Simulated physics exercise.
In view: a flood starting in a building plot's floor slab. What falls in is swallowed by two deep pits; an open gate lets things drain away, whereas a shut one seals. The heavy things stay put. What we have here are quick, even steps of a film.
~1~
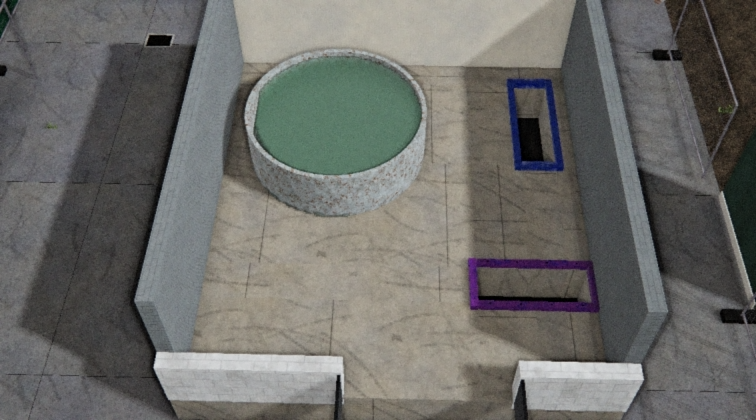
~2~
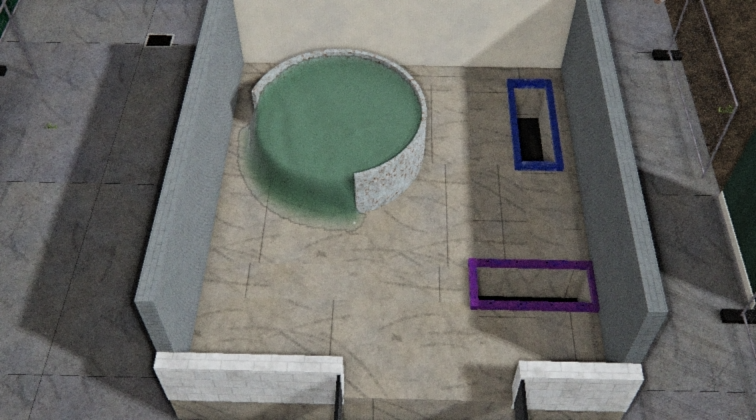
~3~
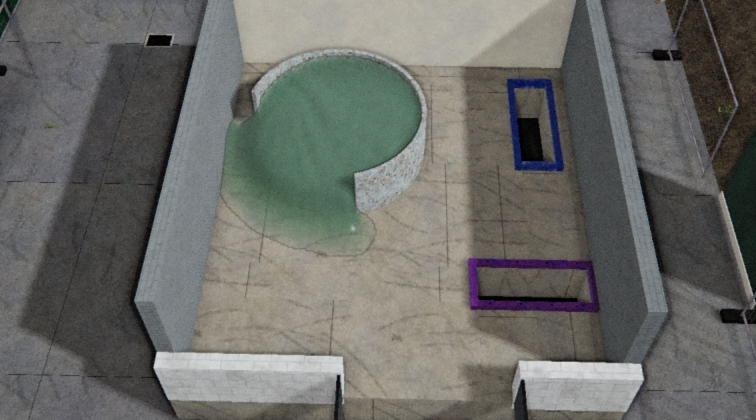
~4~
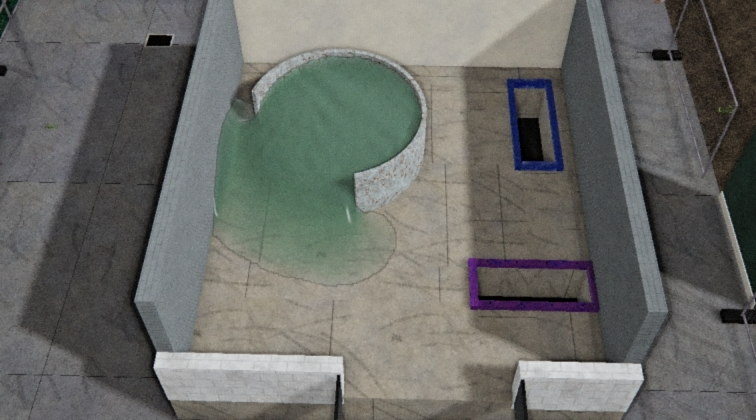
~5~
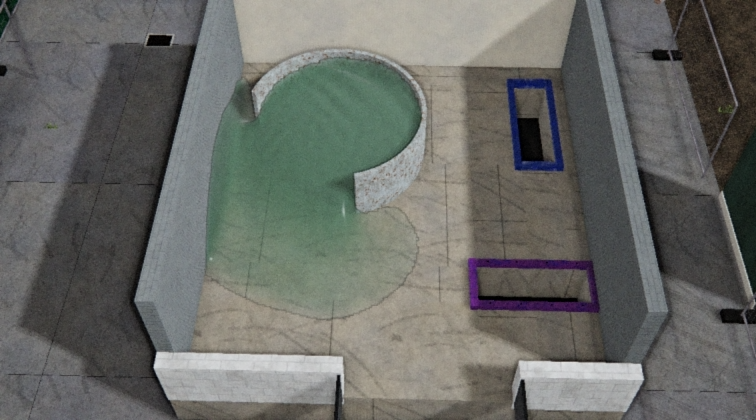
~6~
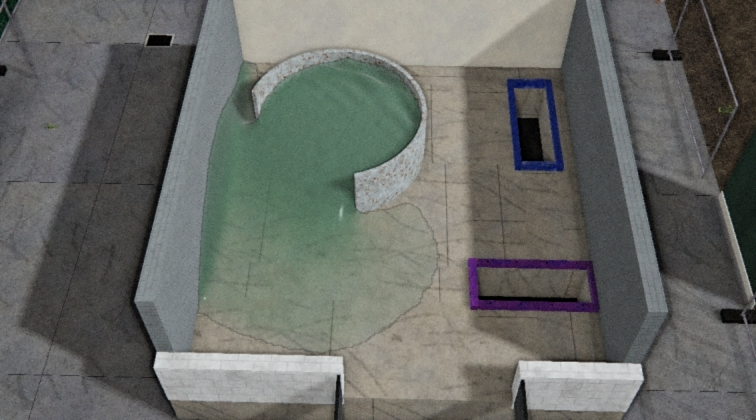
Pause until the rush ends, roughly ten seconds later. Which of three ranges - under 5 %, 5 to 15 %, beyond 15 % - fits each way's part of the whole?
For the gate, beyond 15 %; for the blue pit, under 5 %; for the purple pit, beyond 15 %.
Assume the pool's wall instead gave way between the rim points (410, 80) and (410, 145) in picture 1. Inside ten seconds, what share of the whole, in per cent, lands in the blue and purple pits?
Estimates in per cent: Blue 45, purple 15.
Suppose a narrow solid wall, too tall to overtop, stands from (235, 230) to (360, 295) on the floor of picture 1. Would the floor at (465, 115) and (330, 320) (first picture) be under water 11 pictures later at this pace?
Result, in the order given: Unsoaked / swamped.
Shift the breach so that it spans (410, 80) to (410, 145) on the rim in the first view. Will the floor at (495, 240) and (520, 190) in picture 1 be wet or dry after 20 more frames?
Submerged, then submerged.
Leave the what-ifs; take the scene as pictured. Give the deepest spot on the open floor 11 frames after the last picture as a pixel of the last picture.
I'd put it around (186, 377).
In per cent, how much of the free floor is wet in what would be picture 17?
Near 50 in a hundred.
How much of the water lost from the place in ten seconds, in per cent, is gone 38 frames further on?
Near 60 in a hundred.
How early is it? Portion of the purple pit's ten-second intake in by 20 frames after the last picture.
I'd put it at about 10 per cent.
A moment on, water covers 45 % of the floor; the gate 0 %, the blue pit 0 %, the purple pit 0 %.
Next, water covers 50 % of the floor; the gate 2 %, the blue pit 0 %, the purple pit 0 %.
Then, water covers 80 % of the floor; the gate 7 %, the blue pit 0 %, the purple pit 2 %.
Later, water covers 95 % of the floor; the gate 15 %, the blue pit 1 %, the purple pit 11 %.
In the end, water covers 95 % of the floor; the gate 27 %, the blue pit 1 %, the purple pit 17 %.
